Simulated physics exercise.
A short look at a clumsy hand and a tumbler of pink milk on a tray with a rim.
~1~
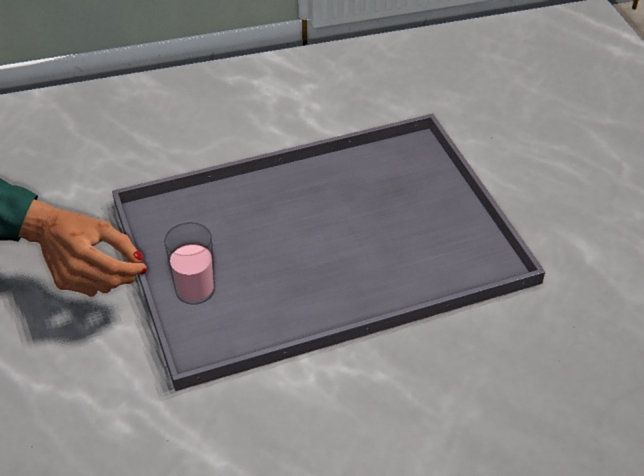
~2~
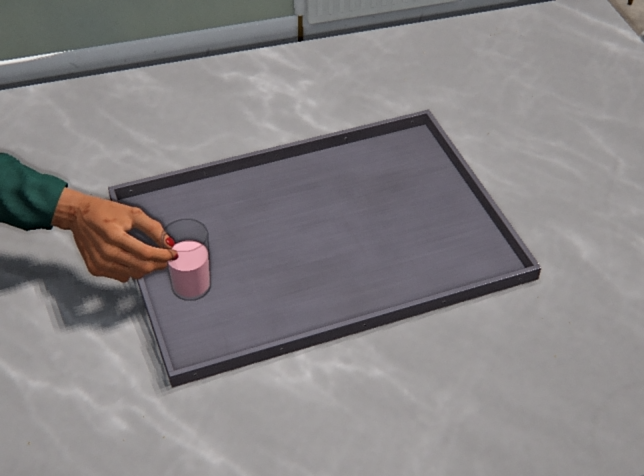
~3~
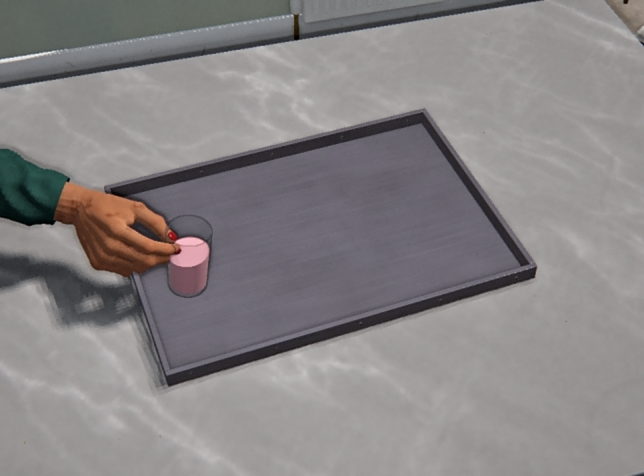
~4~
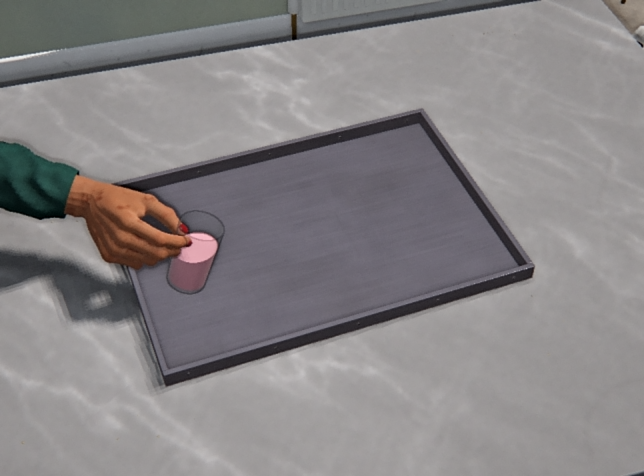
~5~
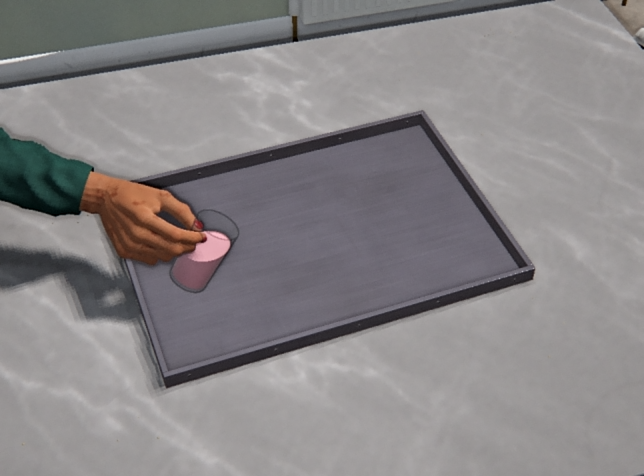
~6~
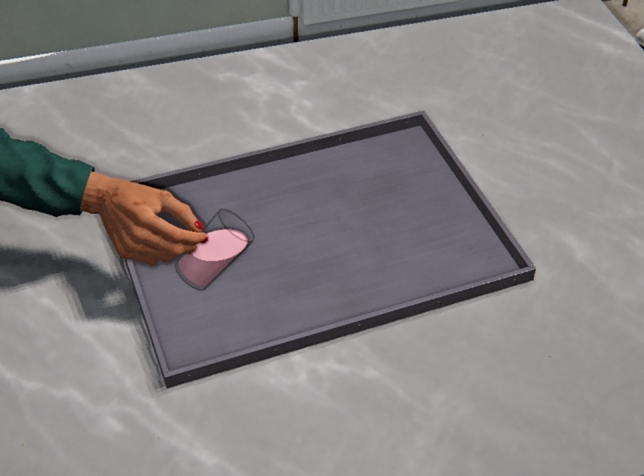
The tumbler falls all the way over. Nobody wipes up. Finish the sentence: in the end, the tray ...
... holds all of it.
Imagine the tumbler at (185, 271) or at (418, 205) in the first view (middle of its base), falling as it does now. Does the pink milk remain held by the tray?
In the first try it stays in the tray; in the second it wets the top as well.
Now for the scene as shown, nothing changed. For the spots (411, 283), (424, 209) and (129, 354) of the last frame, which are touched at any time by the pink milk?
Going in order, the first is covered by the spill, the second covered by the spill, and the third out of reach.
Soon after, the tumbler lies in the tray; the puddle covers about as much as a plate; all of it is inside the rim.
Later, the puddle covers about as much as a tray; all of it is inside the rim.
In the end, the puddle covers about as much as a tray; all of it is inside the rim.
